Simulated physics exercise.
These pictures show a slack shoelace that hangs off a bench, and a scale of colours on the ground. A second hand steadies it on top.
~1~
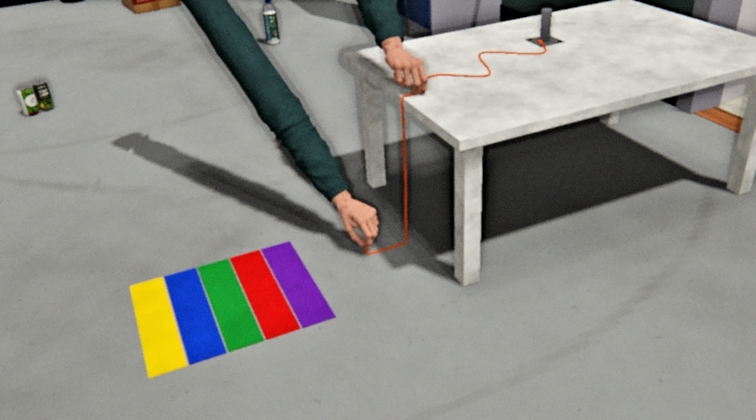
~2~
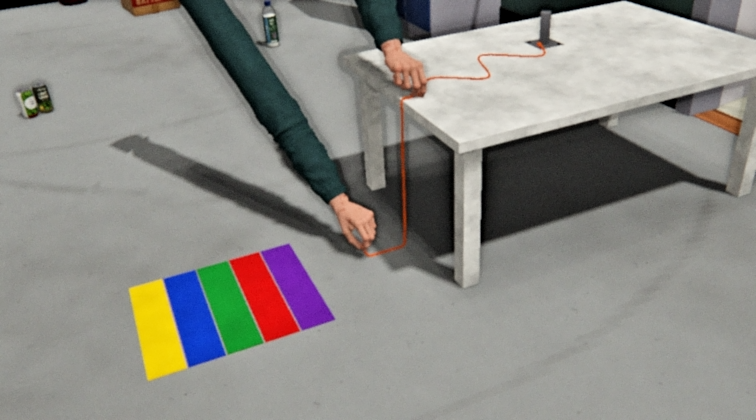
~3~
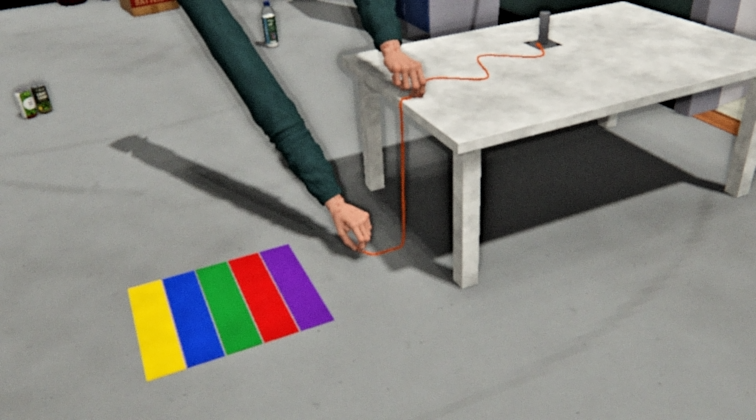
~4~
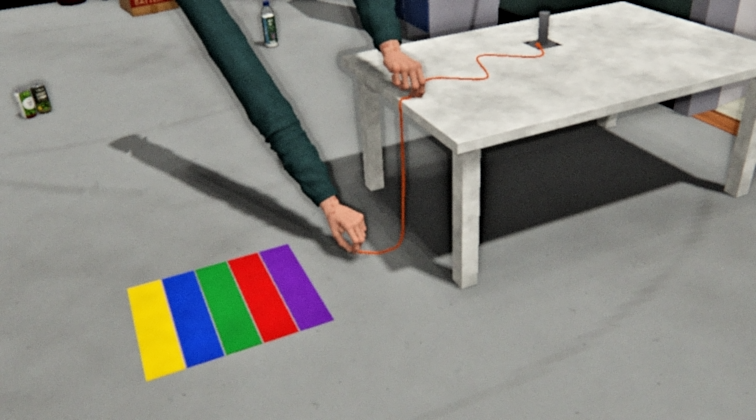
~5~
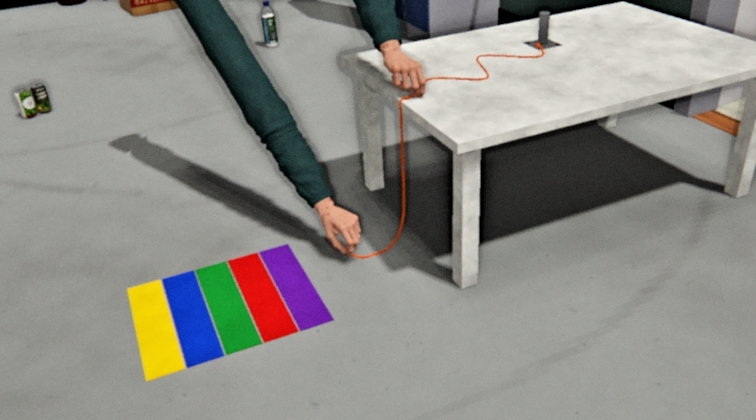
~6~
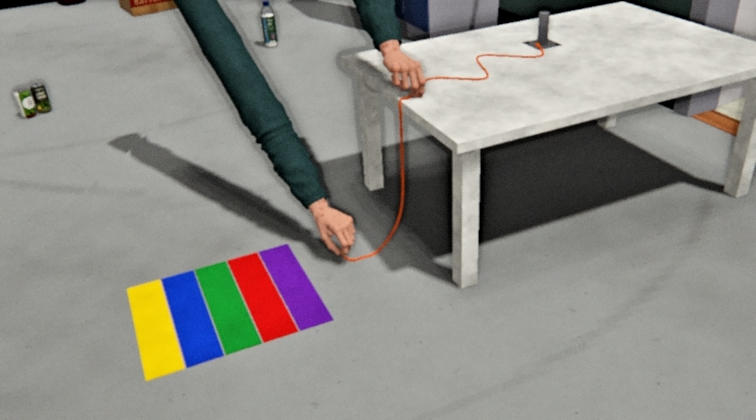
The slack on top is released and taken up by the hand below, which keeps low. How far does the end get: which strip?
It gets as far as the yellow strip.
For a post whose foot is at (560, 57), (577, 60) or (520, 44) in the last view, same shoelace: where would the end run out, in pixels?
About (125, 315), (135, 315) and (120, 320).
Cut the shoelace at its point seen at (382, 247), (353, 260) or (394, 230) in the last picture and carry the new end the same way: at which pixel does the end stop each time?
Try by try, around (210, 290), (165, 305) and (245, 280).
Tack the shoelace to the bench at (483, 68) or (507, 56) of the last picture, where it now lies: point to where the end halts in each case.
Near (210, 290) and (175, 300).
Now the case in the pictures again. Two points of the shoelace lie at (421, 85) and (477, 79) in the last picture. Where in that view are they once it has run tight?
The first at (351, 126), the second at (403, 87).
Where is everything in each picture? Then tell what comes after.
The first picture shows end (365, 244); purple (311, 307); red (276, 318); green (240, 329); blue (202, 341); yellow (164, 353).
The second picture shows end (362, 247); shoelace through (543, 55) (479, 60) (465, 79) (420, 95) (403, 160) (405, 228).
The third picture shows end (358, 249).
The fourth picture shows end (353, 250); shoelace through (541, 56) (478, 60) (463, 79) (419, 95) (403, 160) (403, 229).
The fifth picture shows end (347, 252).
The sixth picture shows end (341, 253); shoelace through (541, 56) (477, 60) (463, 79) (418, 95) (402, 160) (394, 230).
A little later, end near (204, 294); over blue.
Next, end near (166, 305); over yellow.
When it is tight, end near (142, 312); over yellow. The yellow one.
